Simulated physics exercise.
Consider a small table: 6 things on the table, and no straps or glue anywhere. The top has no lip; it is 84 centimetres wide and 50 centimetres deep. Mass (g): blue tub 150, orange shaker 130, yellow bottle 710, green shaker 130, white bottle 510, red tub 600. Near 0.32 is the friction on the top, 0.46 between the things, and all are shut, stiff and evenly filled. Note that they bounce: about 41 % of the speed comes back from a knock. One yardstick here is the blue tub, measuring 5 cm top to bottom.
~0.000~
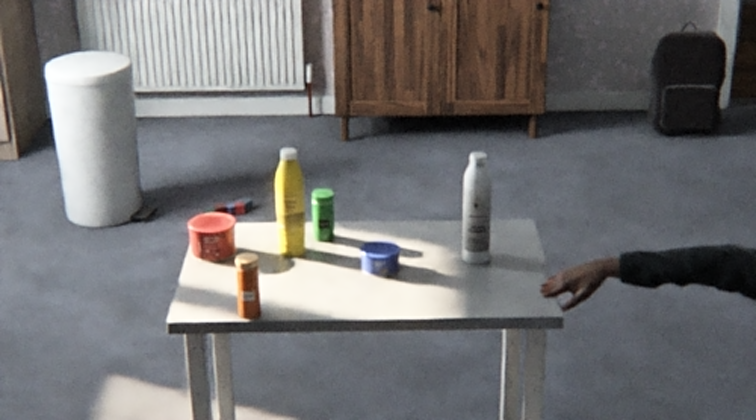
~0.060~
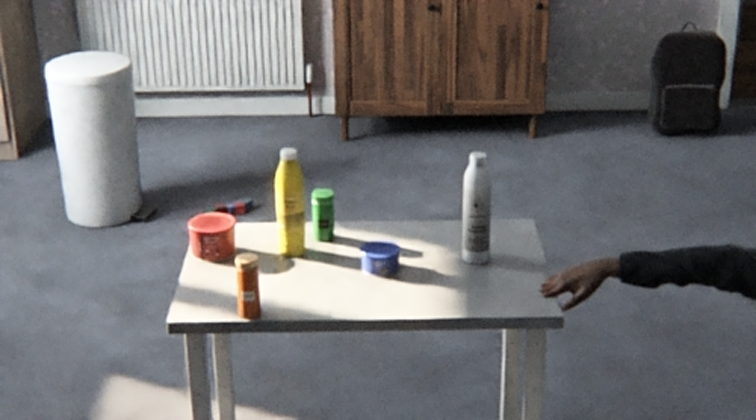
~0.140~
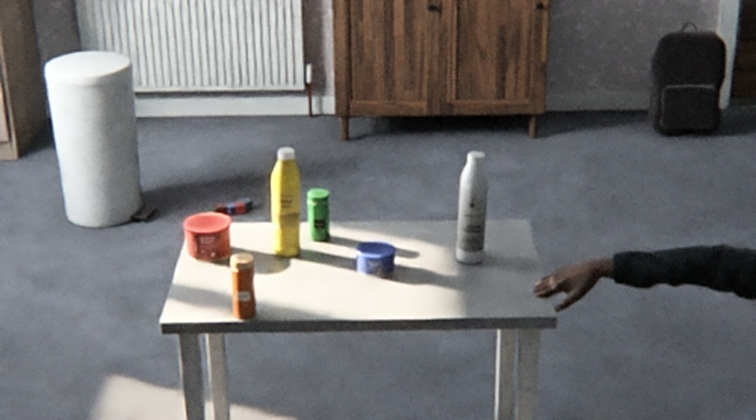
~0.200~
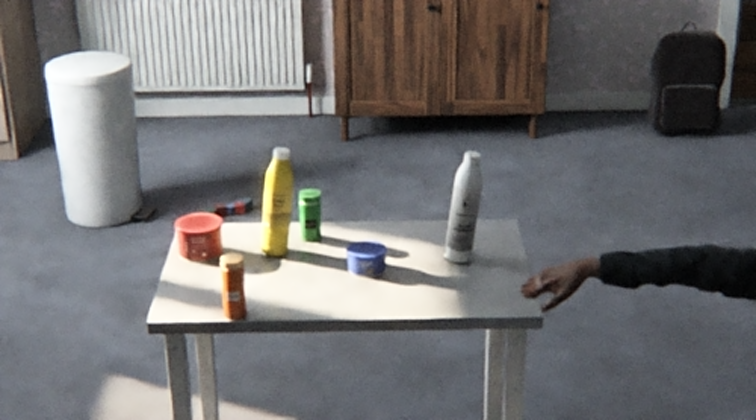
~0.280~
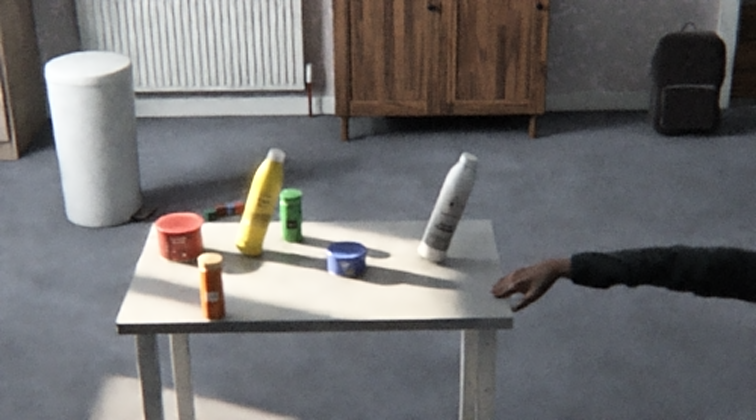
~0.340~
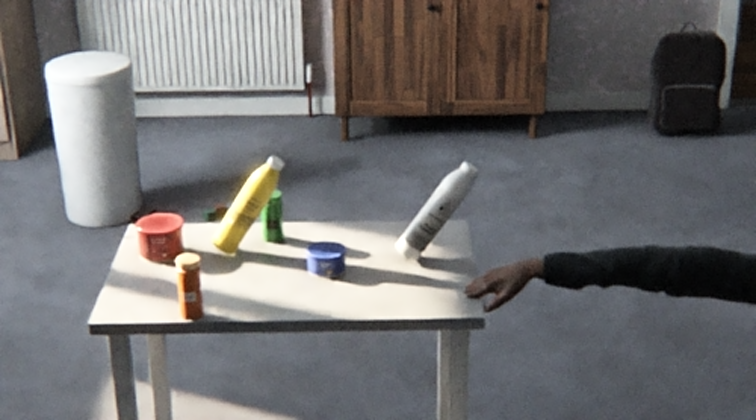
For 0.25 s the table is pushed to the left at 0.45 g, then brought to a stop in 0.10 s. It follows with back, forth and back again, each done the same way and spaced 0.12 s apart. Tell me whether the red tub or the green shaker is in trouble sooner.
Sooner in trouble is the former of the two.
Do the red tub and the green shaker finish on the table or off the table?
Red tub: Out of bounds; green shaker: In bounds.
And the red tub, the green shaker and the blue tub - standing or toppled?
Outcome noted - the red tub ends up fallen, the green shaker survives without falling, the blue tub survives without falling.
Around 0.64 s, table along by 17 cm; green shaker shifted 6 cm near (230, 217); red tub shifted 5 cm near (119, 239); white bottle on its side.
Around 0.94 s, red tub now off the table; green shaker shifted 9 cm near (285, 216); yellow bottle on its side.
Around 1.34 s, table along by 19 cm; green shaker shifted 3 cm near (232, 217); white bottle on its side; yellow bottle on its side.
Around 1.74 s, table along by 4 cm; green shaker shifted 16 cm near (242, 217); yellow bottle on its side; white bottle on its side.
Finally (2.6 s), off the table, red tub; on their side or leaning hard on the table, orange shaker, yellow bottle and white bottle; not toppled but over 5 cm from the start, blue tub and green shaker. Final places as that camera would see them, green shaker near (279, 216). Red tub went at 0.68 s; green shaker was never lost.
